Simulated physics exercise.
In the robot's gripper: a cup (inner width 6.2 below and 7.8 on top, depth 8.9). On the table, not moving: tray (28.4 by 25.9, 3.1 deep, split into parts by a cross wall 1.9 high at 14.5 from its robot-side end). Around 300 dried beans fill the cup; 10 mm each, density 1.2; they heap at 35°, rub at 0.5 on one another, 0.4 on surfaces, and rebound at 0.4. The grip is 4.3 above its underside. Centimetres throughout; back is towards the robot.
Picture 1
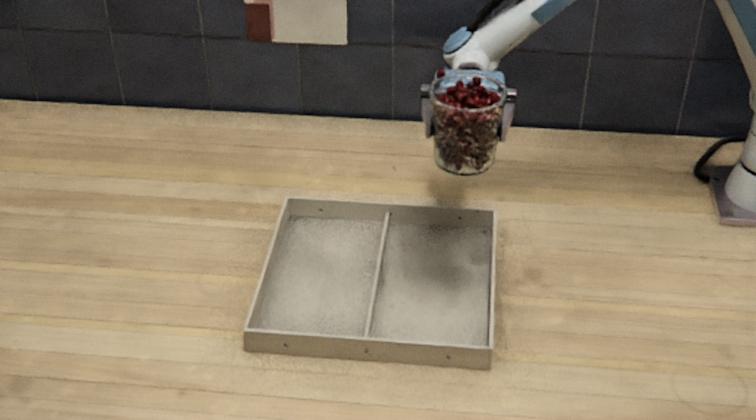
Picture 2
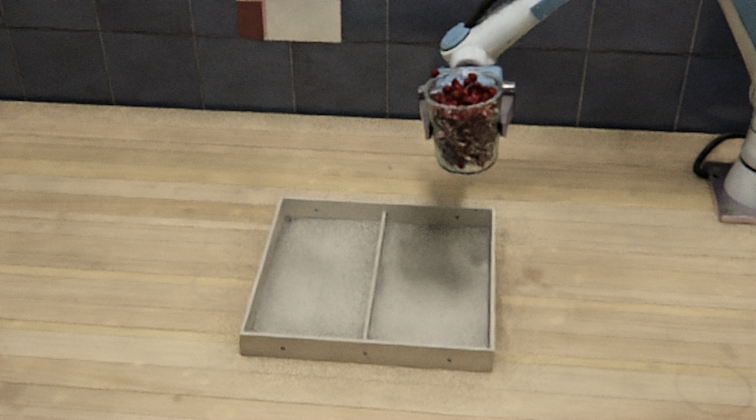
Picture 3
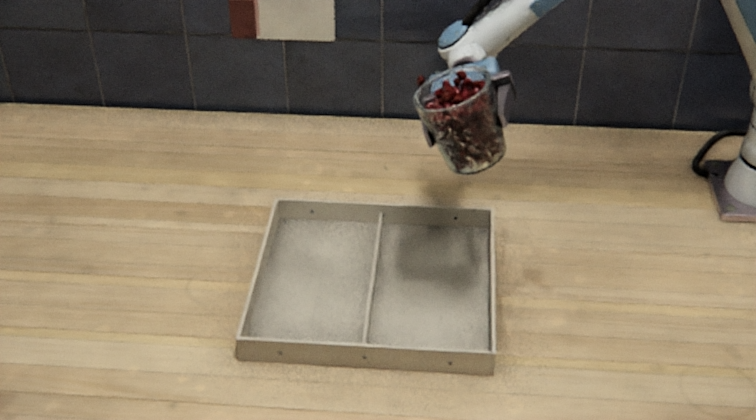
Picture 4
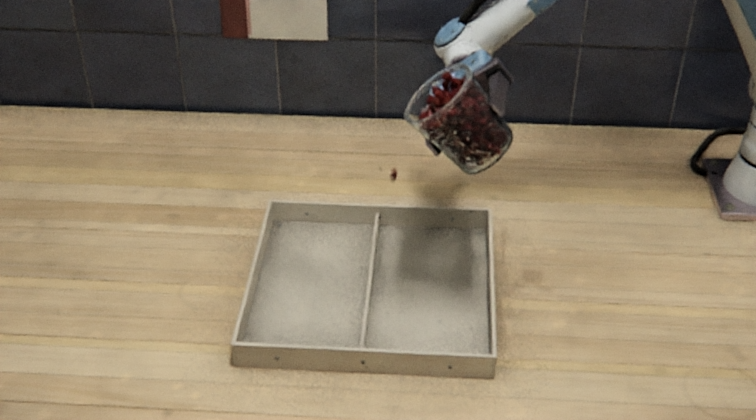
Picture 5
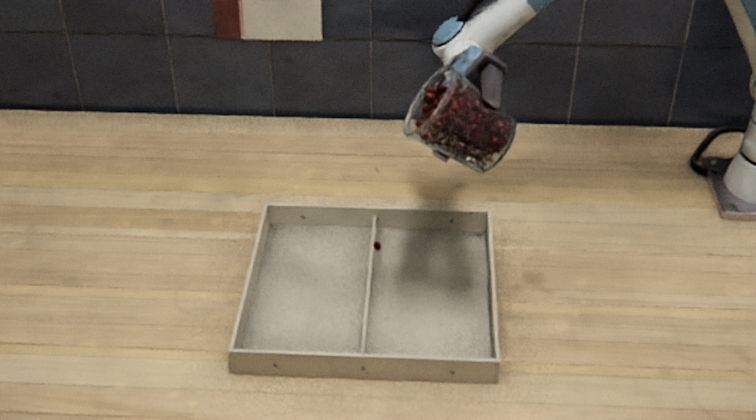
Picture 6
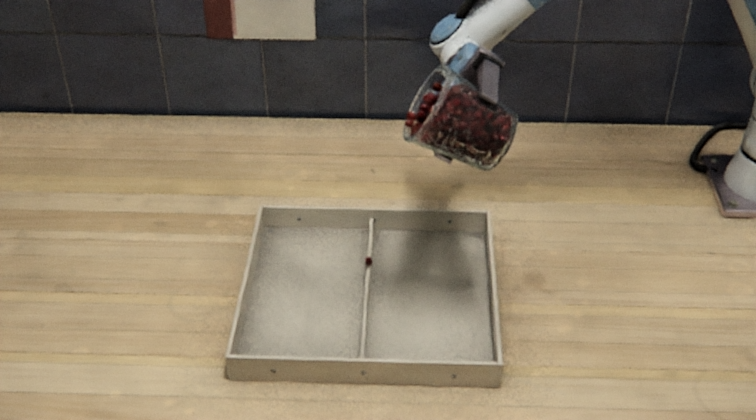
In the video, a robot arm holds a clear cup full of dark red beans above a divided tray on a wooden table and tilts it steadily to the left, while a single bean drops into the tray near the divider.
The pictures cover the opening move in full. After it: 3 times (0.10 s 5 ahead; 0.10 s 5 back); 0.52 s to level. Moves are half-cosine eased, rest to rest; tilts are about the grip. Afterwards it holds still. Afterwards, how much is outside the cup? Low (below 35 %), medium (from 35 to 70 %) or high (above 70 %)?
A medium share, from 35 to 70 %, ends outside the cup.
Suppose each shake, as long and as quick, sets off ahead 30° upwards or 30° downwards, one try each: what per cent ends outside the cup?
Some 85 and 30 per cent.
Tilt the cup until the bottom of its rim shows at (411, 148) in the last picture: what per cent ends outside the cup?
Some 95 per cent.
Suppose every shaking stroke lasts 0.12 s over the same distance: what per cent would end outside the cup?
Then about 50 per cent.
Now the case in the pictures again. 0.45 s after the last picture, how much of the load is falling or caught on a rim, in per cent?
About 17 per cent.
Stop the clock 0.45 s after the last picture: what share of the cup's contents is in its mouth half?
Some 35 per cent.
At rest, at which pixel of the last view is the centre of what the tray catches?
Near (330, 295).
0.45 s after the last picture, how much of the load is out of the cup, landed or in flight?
Some 45 per cent.
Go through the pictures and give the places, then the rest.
The first picture shows cup middle at (466, 127), level; upper third of the load around (468, 107), from x 440 to 495, top at y 75; 301 in the cup.
The second picture shows cup middle at (465, 125), tilted 6° forward; upper third of the load around (466, 105), from x 435 to 495, top at y 70.
The third picture shows cup middle at (465, 124), tilted 21° forward; upper third of the load around (464, 105), from x 420 to 500, top at y 75.
The fourth picture shows cup middle at (463, 123), tilted 39° forward; upper third of the load around (460, 102), from x 395 to 505, top at y 75; 300 in the cup, 1 in flight or on a rim.
The fifth picture shows cup middle at (464, 124), tilted 54° forward; upper third of the load around (457, 105), from x 375 to 505, top at y 80; 300 in the cup, 1 in the robot-side part.
The sixth picture shows cup middle at (464, 123), tilted 60° forward; upper third of the load around (457, 107), from x 370 to 505, top at y 85; 300 in the cup, 1 in the robot-side part.
Then, 0.45 s later, tilted 60° forward, highest piece 26 above the table; 159 in the cup, 60 in the far-side part, 18 in the robot-side part, 12 on the table or floor, 52 in flight or on a rim.
Then, 0.90 s later, tilted 24° forward, highest piece 29 above the table; 128 in the cup, 102 in the far-side part, 43 in the robot-side part, 28 on the table or floor.
Then, 1.32 s later, level, highest piece 27 above the table; 128 in the cup, 102 in the far-side part, 43 in the robot-side part, 28 on the table or floor.
Then, 2.37 s later, level, highest piece 27 above the table; 128 in the cup, 102 in the far-side part, 43 in the robot-side part, 28 on the table or floor.
At rest, 128 in the cup, 102 in the far-side part, 43 in the robot-side part, 28 on the table or floor. That is 57 % outside the cup.
